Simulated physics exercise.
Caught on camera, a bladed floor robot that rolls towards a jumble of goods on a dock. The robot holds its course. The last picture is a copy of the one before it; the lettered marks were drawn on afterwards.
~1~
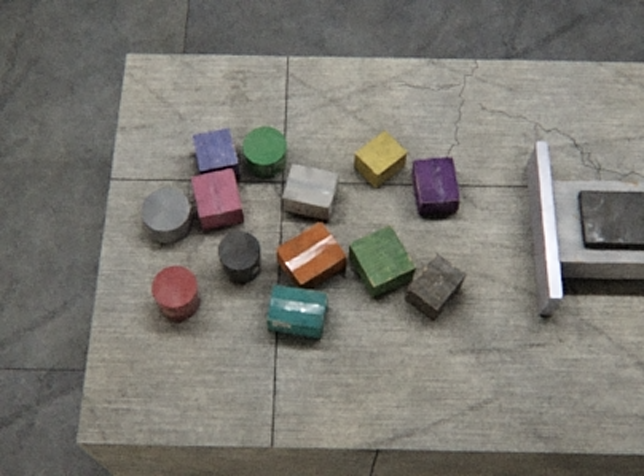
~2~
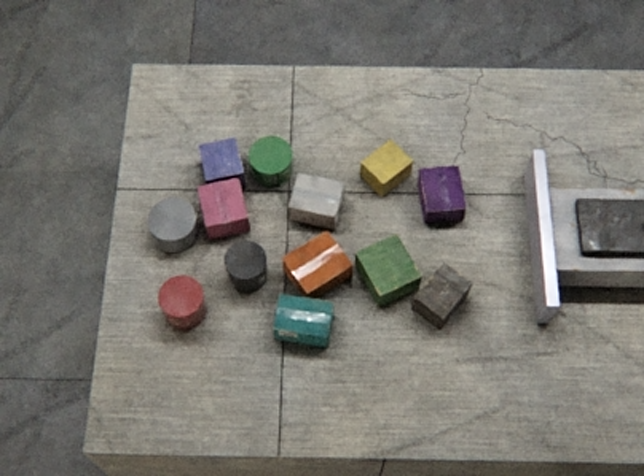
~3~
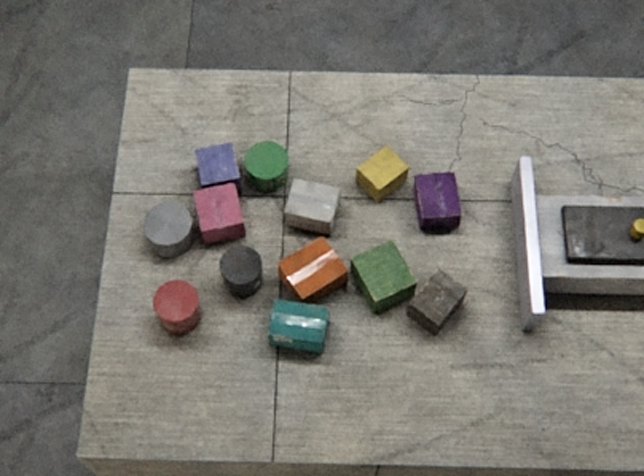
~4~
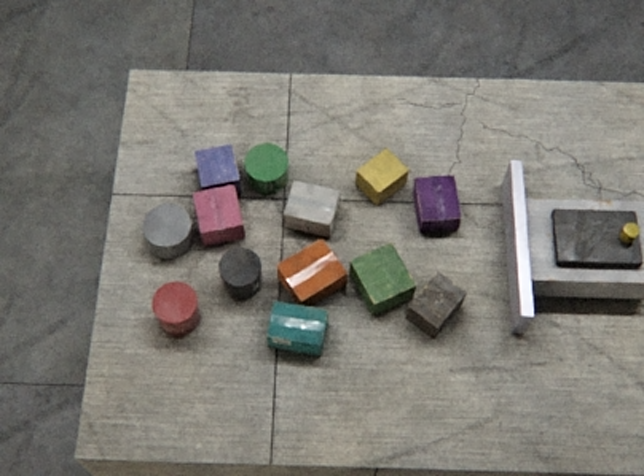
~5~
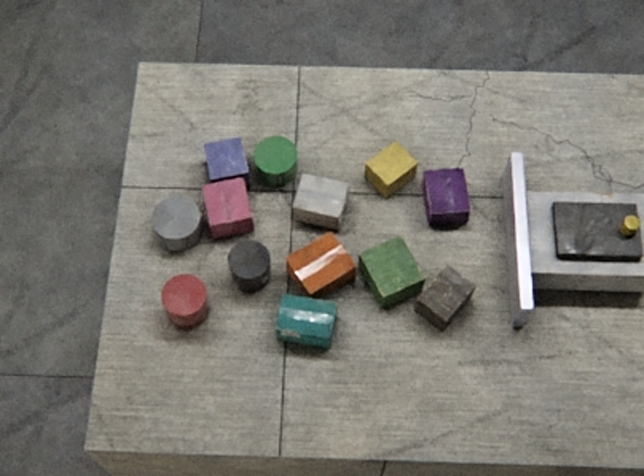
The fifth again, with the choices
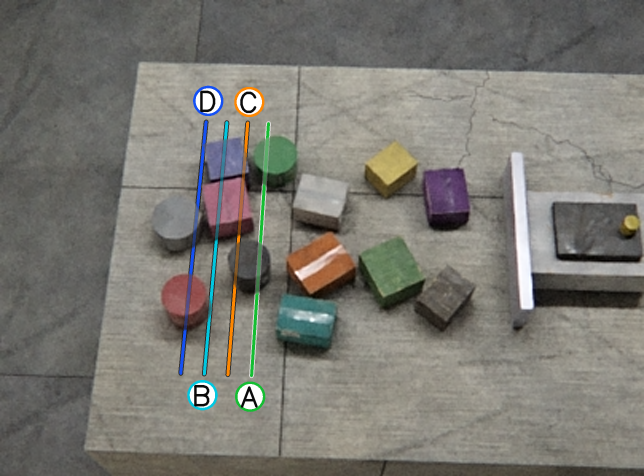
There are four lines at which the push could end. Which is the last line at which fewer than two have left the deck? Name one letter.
The farthest such stop is C.
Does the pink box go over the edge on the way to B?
Yes.
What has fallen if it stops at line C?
It is the grey canister.
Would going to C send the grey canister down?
Yes.
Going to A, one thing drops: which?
The grey canister goes over.
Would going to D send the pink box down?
By then, yes.
On the marked copy, A at (261, 242); B at (216, 240); C at (238, 241); D at (194, 240).
Taking C. A third of the way, robot (487, 227); yellow crate (363, 160); black crate (393, 310).
Two thirds of the way, robot (386, 224); grey canister (150, 221); black pail (192, 262).
When it is over, robot (308, 222); grey canister over the edge; black pail (115, 259); one fallen.
As for the rest, A is within the limit but short; B drops three; D drops three.
